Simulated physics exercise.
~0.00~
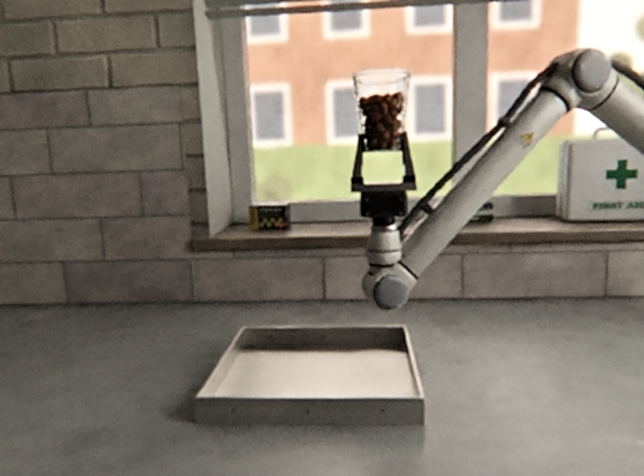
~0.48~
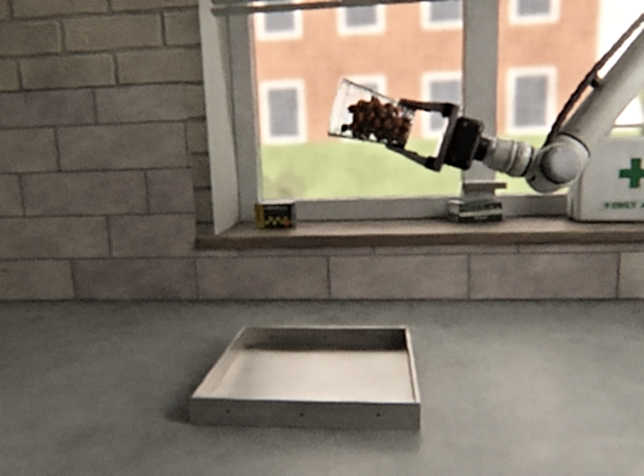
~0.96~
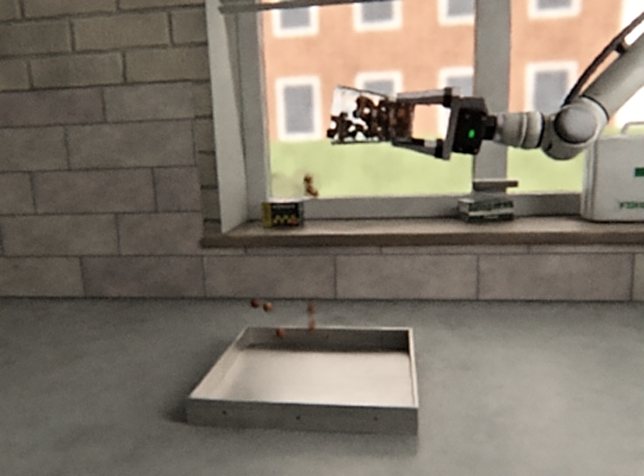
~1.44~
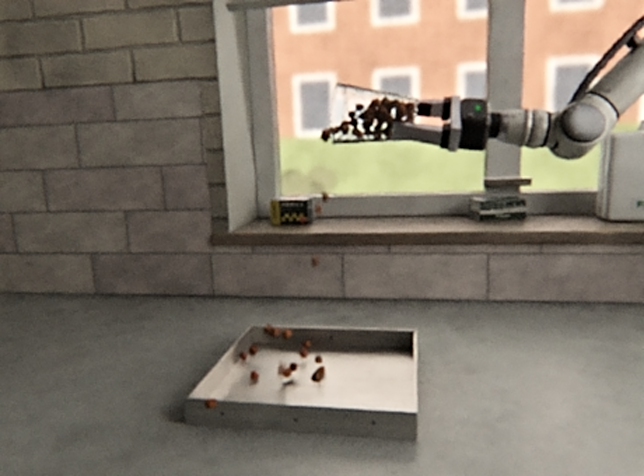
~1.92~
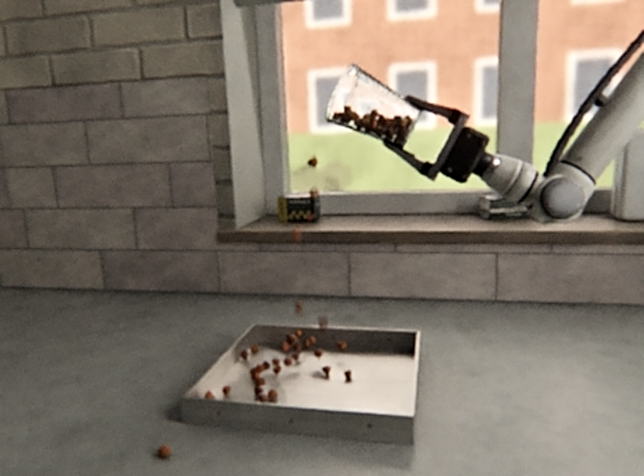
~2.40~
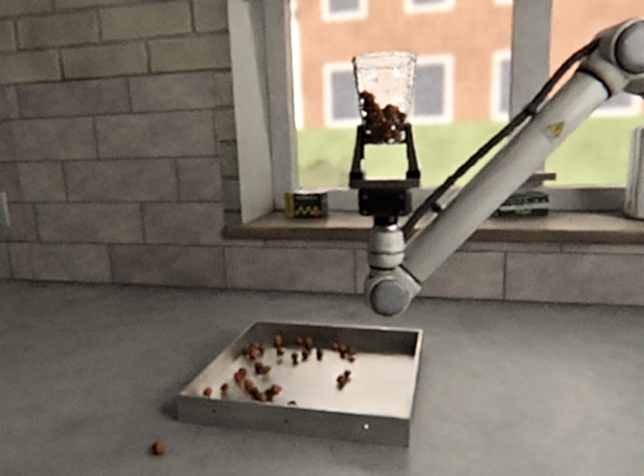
A robot arm holding a clear tumbler of hazelnuts tips it to the left above a shallow tray, spilling some, then turns it upright again, leaving nuts scattered in the tray, one on the table to its left, and a good portion still in the tumbler.
